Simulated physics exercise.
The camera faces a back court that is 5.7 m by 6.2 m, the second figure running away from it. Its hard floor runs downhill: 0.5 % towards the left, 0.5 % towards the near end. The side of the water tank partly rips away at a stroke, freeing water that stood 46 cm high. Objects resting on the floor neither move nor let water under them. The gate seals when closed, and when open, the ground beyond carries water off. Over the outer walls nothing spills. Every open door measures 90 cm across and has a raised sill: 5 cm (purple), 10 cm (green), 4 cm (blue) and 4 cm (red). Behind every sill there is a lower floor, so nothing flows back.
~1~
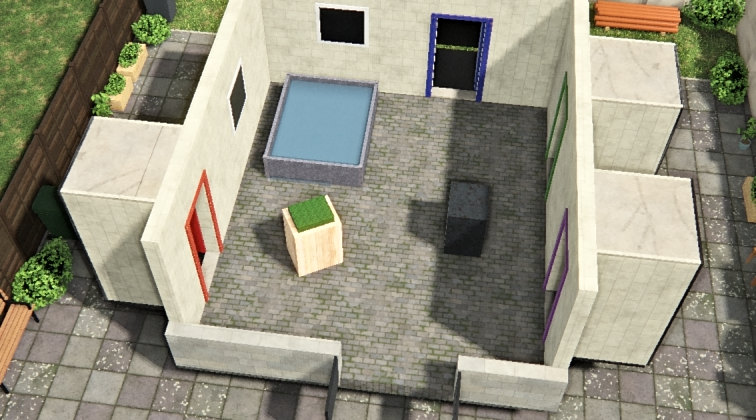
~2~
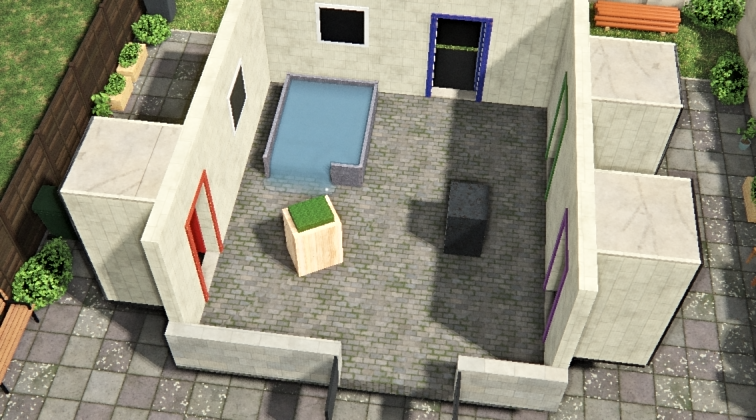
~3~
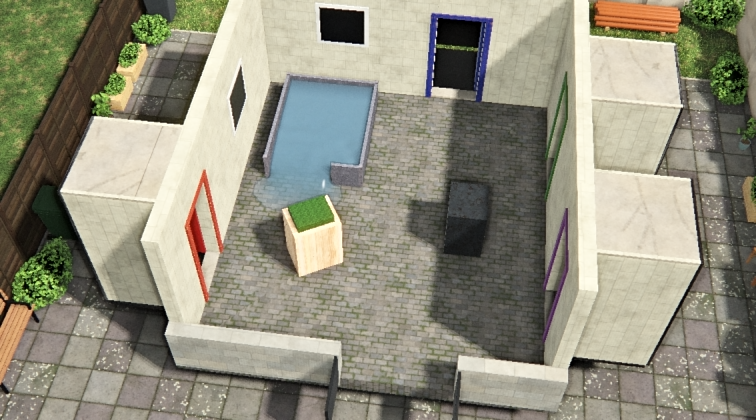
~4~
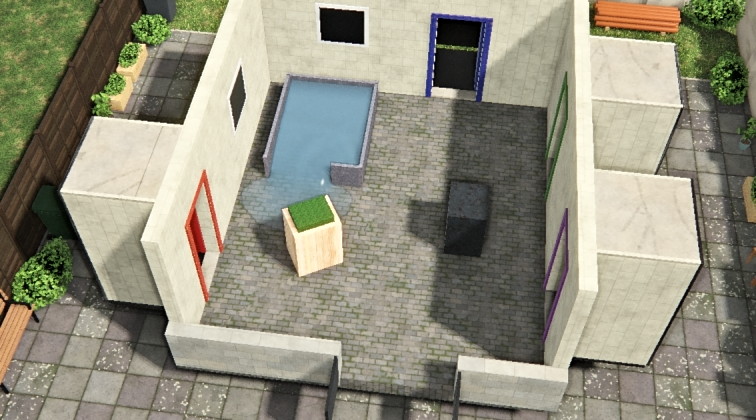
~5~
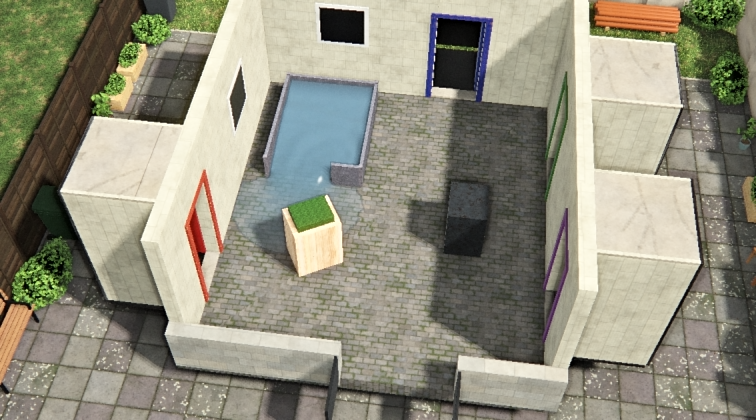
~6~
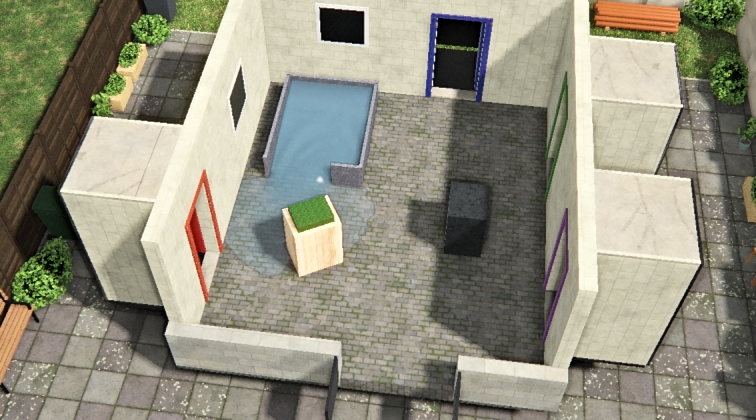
Walled courtyard with a raised water tank, its front side breaking open and water spreading across paving around a grass-topped wooden planter.
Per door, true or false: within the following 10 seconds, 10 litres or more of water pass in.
Purple door: True. Green door: False. Blue door: False. Red door: True.
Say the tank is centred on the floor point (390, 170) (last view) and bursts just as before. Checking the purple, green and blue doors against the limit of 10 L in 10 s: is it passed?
Result - purple door does not exceed it, green door does not exceed it, blue door does not exceed it.
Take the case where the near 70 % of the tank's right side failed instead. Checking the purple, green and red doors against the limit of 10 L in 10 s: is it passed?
Door by door - purple: Within bounds, green: Out of bounds, red: Within bounds.
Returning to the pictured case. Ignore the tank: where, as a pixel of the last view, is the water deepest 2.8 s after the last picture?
That would be near pixel (196, 337).
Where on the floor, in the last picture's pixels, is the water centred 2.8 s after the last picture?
About (306, 213).
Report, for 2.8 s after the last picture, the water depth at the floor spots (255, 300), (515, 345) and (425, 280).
First 6 cm, then 0 cm, then 2 cm.
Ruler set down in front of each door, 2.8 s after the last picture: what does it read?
Depths: Purple door 0 cm, green door 0 cm, blue door 0 cm, red door 11 cm.
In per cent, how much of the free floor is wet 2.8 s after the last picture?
Near 45 per cent is wet.
Then, 0.7 s after the last picture water covers 20 % of the floor and is deepest (28 cm) near (307, 240); purple door not reached, green door not reached, blue door not reached, red door 10 cm at the sill, 0 L in.
Then, 1.5 s after the last picture water covers 25 % of the floor and is deepest (36 cm) near (207, 338); purple door not reached, green door not reached, blue door not reached, red door 15 cm at the sill, 29 L in.
Then, 2.8 s after the last picture water covers 45 % of the floor and is deepest (26 cm) near (196, 337); purple door not reached, green door not reached, blue door not reached, red door 11 cm at the sill, 90 L in.
Then, 5.3 s after the last picture water covers 65 % of the floor and is deepest (13 cm) near (194, 347); purple door 10 cm at the sill, 18 L in, green door not reached, blue door not reached, red door 9 cm at the sill, 133 L in.
Then, 9.3 s after the last picture water covers 95 % of the floor and is deepest (8 cm) near (194, 347); purple door 6 cm at the sill, 49 L in, green door 2 cm at the sill, 0 L in, blue door 1 cm at the sill, 0 L in, red door 7 cm at the sill, 172 L in.
